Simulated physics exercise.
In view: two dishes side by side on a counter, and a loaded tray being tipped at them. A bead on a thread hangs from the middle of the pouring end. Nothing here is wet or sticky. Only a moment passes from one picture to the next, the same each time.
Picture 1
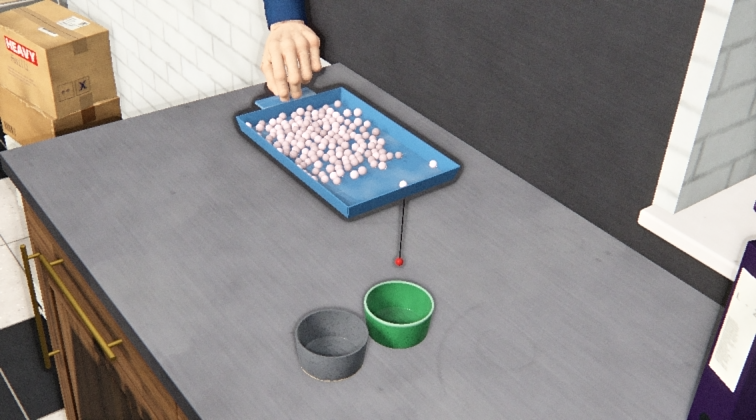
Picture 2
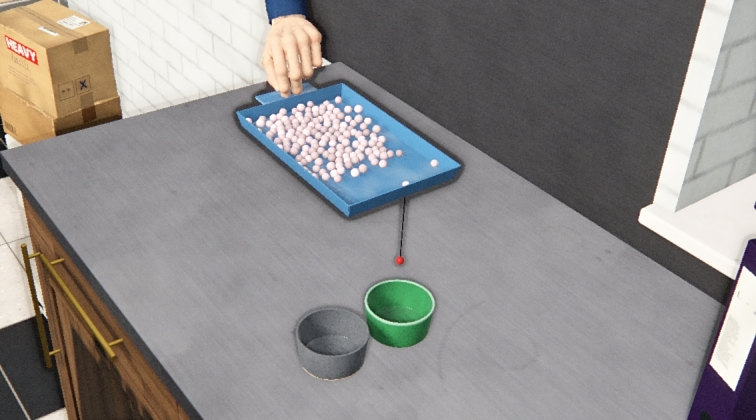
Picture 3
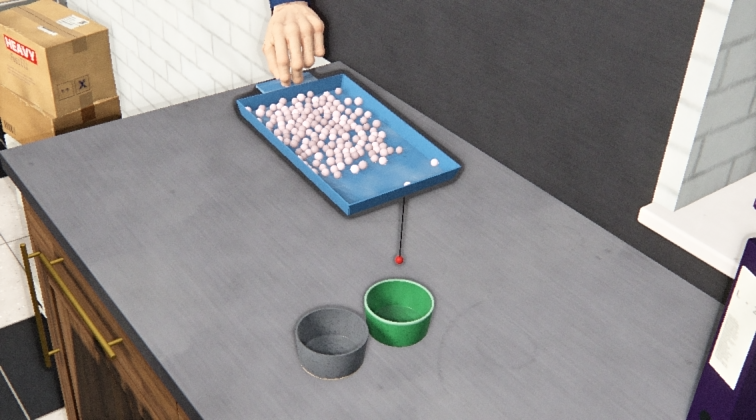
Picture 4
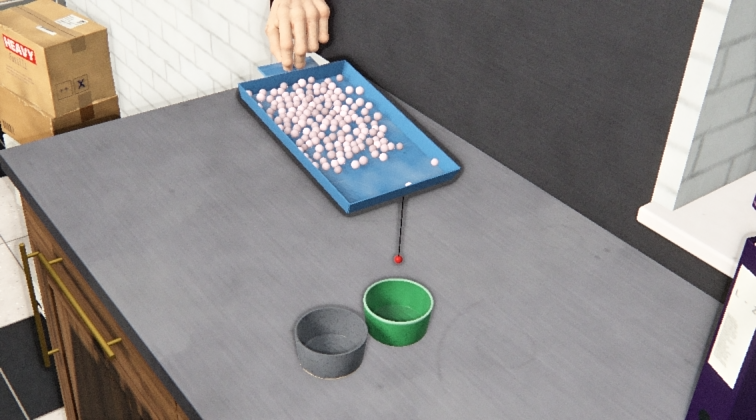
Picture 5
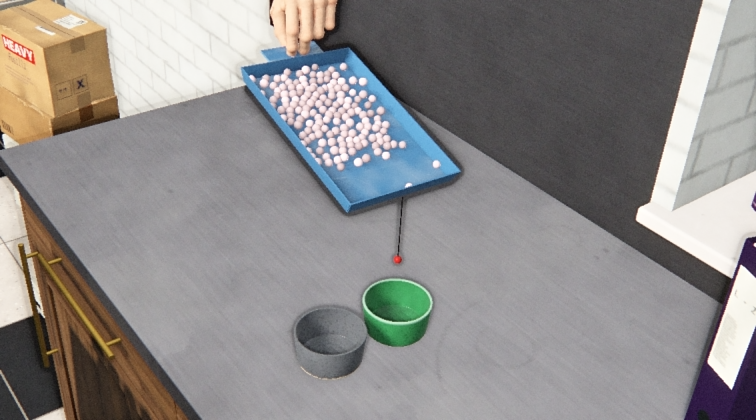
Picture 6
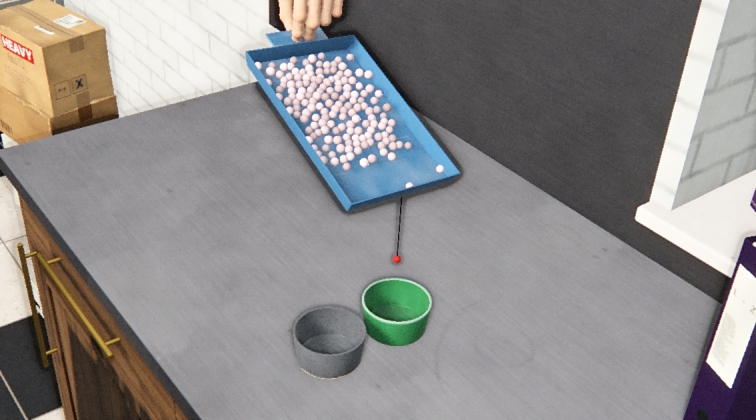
The clip opens on a blue tray of small pale pink balls held level by a hand above a grey counter, with a grey dish and a green dish below. The hand then raises the tray's far end, gradually steepening it toward the dishes, and the balls begin shifting down its surface.
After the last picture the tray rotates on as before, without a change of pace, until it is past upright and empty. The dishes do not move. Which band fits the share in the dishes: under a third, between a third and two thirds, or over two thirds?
The two hold less than a third of the load.
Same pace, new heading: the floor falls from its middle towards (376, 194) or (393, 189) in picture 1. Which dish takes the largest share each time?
The first try: The right dish. The second: The right-hand dish.
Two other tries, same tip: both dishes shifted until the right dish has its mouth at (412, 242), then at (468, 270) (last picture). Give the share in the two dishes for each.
Near 0 % and 70 %.
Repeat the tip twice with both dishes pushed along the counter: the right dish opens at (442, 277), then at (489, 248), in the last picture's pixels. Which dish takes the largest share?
At the first place the right-hand dish, at the second the dish on the left.
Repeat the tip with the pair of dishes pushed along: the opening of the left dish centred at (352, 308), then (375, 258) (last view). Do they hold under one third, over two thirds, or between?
First under a third, then less than a third.
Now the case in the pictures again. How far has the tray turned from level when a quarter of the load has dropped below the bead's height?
At about 70°.
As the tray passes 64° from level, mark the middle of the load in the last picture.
Close to (439, 194).
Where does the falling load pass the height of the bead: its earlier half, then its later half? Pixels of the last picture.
At about (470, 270), then at (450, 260).
Just after the last frame, tray tipped steeply; roughly half on the tray; just a few in the right dish; just a few outside both; roughly a third in the air.
A moment on, tray tipped past a quarter turn; about a tenth on the tray; about a tenth in the right dish; roughly two thirds outside both; roughly a quarter in the air.
Further on, tray tipped past a quarter turn; about a tenth in the right dish; almost all outside both.
When it is over, tray tipped past a quarter turn; not one in the left dish; about a tenth in the right dish; almost all outside both.
